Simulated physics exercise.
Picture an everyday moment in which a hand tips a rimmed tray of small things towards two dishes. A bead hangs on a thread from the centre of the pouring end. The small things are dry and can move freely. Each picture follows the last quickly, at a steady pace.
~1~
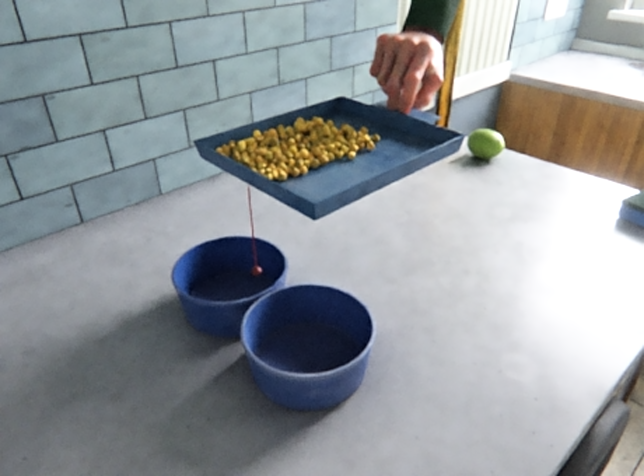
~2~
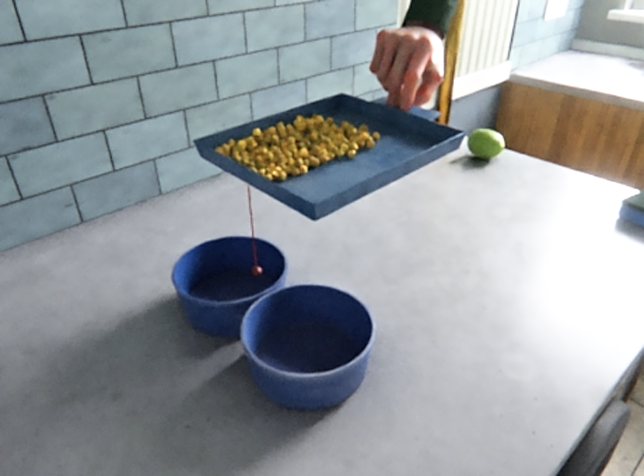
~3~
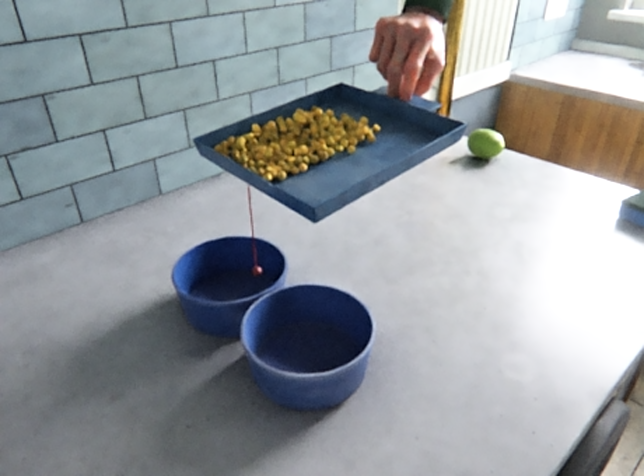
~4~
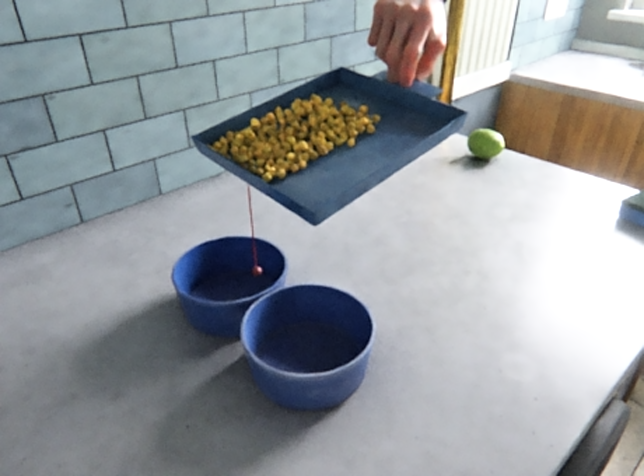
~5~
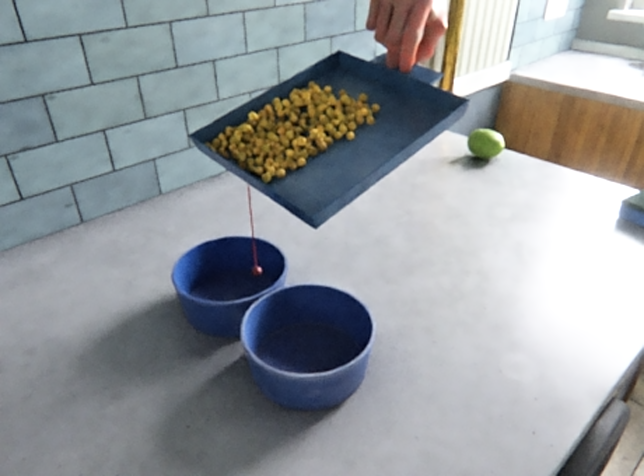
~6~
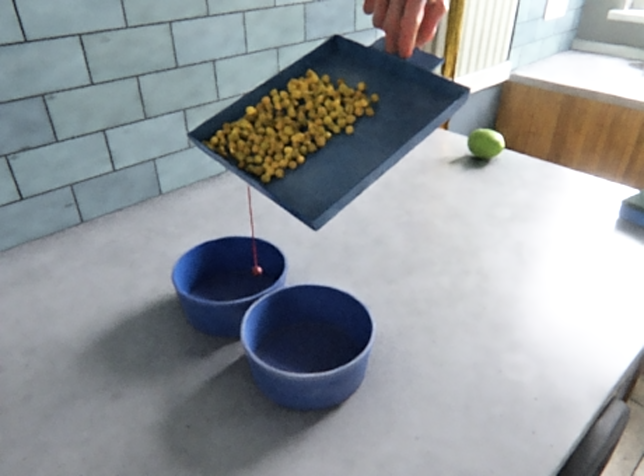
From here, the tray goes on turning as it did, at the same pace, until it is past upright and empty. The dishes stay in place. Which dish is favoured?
Honestly the dish that comes off better is the right one.
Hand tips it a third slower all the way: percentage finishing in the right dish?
Estimated share: Some 50%.
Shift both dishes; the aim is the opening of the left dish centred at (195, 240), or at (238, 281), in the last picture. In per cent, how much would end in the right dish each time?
It would be near 40 per cent first and near 50 per cent second.
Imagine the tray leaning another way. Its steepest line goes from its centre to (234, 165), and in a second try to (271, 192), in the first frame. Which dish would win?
For the first heading it's the dish at left, and for the second it's the dish at right.
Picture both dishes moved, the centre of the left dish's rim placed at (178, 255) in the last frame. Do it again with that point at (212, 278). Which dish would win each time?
The dish to the right, then the dish to the right.
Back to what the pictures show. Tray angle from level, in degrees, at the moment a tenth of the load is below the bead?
Angle reached: About 110°.
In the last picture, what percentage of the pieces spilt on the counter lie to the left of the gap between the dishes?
It comes to about 100 percent.
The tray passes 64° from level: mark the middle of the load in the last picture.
Around (269, 155).
Shortly afterwards, tray tipped steeply; all but a few on the tray; only a few in the air.
Next, tray tipped past a quarter turn; all but a few on the tray; only a few in the right dish; only a few in the left dish; only a few outside both; only a few in the air.
Some moments later, tray tipped past a quarter turn; near two thirds in the right dish; only a few in the left dish; near a third outside both.
In the end, tray tipped past a quarter turn; near two thirds in the right dish; only a few in the left dish; near a third outside both.
